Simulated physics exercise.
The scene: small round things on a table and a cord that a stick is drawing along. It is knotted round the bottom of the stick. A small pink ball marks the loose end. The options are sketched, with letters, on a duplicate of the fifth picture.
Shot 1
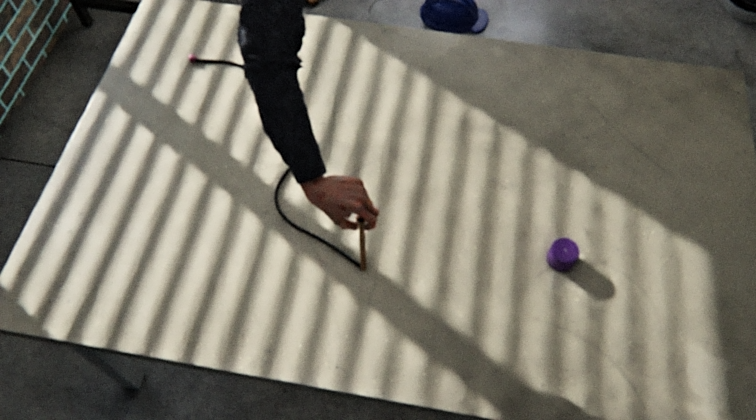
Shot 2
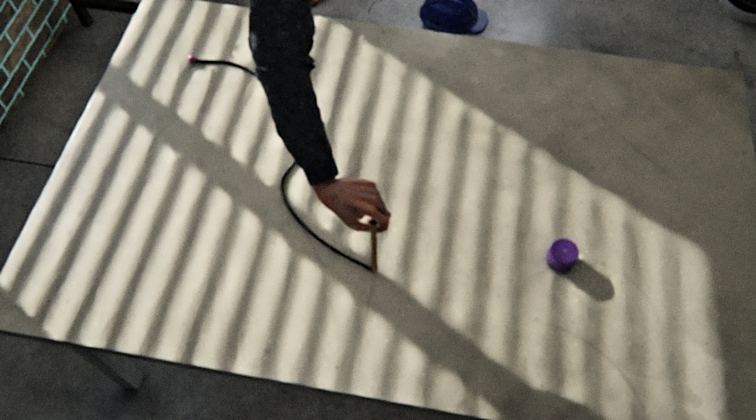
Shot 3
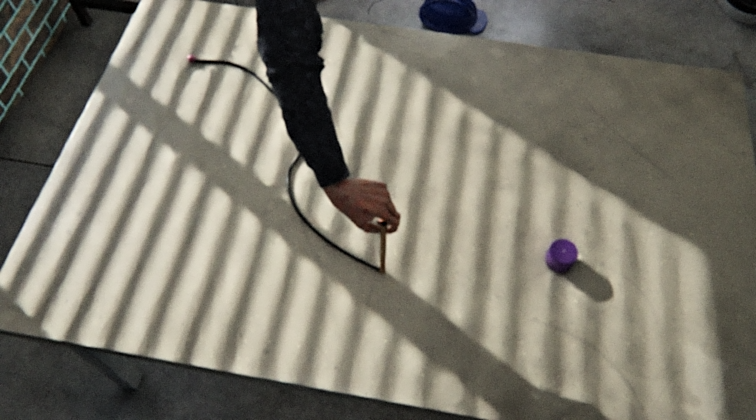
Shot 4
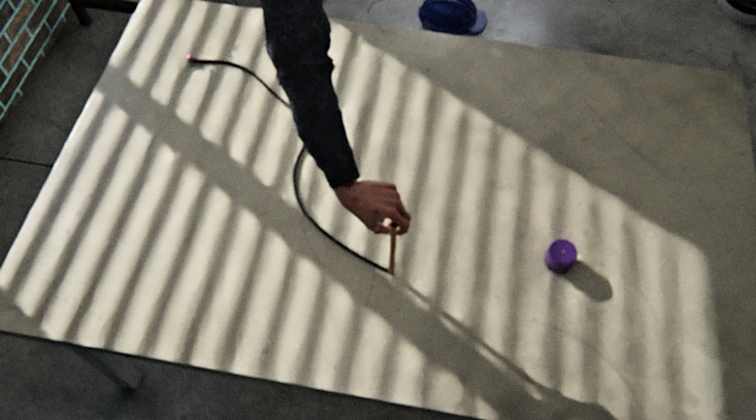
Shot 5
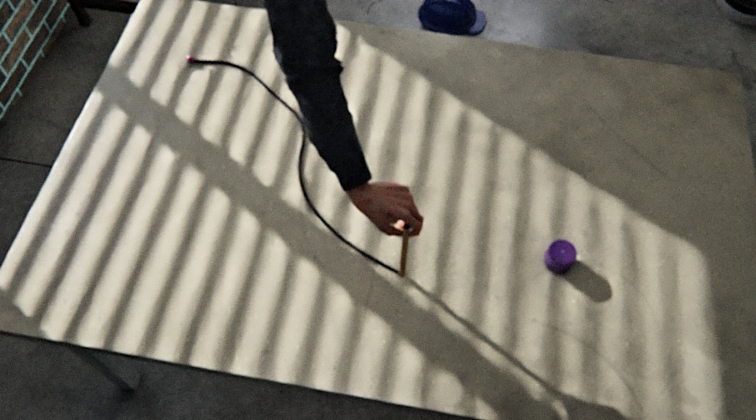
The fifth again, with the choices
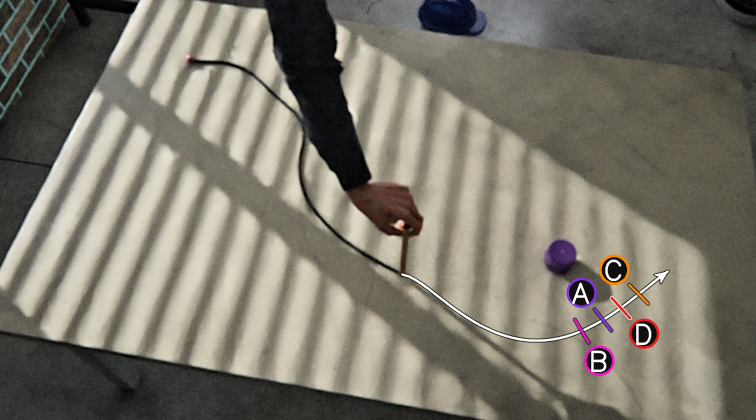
A pale tabletop striped with slanting bands of light and shadow is seen from above at an angle. A purple pot stands right of centre, a blue cap lies beyond the far edge, and a dark cord curves from the upper left to an upright stick held by a dark-sleeved arm. The hand slides the stick slightly rightward, drawing the cord into a gentler curve, while the view stays still.
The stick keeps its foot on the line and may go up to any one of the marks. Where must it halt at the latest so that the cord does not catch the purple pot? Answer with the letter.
All is well up to C.
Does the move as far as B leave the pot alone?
Yes.
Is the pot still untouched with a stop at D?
For that mark, yes.
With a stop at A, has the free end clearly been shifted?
Yes.
On the marked copy, A at (603, 320); B at (582, 331); C at (639, 294); D at (621, 308); the route from (402, 274) via (544, 340) to (668, 271).
With C. Early on, foot of the stick (481, 326), middle of the cord (339, 185), free end (231, 73).
Further on, foot of the stick (576, 333), middle of the cord (390, 226), free end (268, 110).
At the end, foot of the stick (638, 295), middle of the cord (432, 237), free end (290, 131); nothing has been touched.
As for the rest, A is safe but short; B is safe but short; D is safe but short.
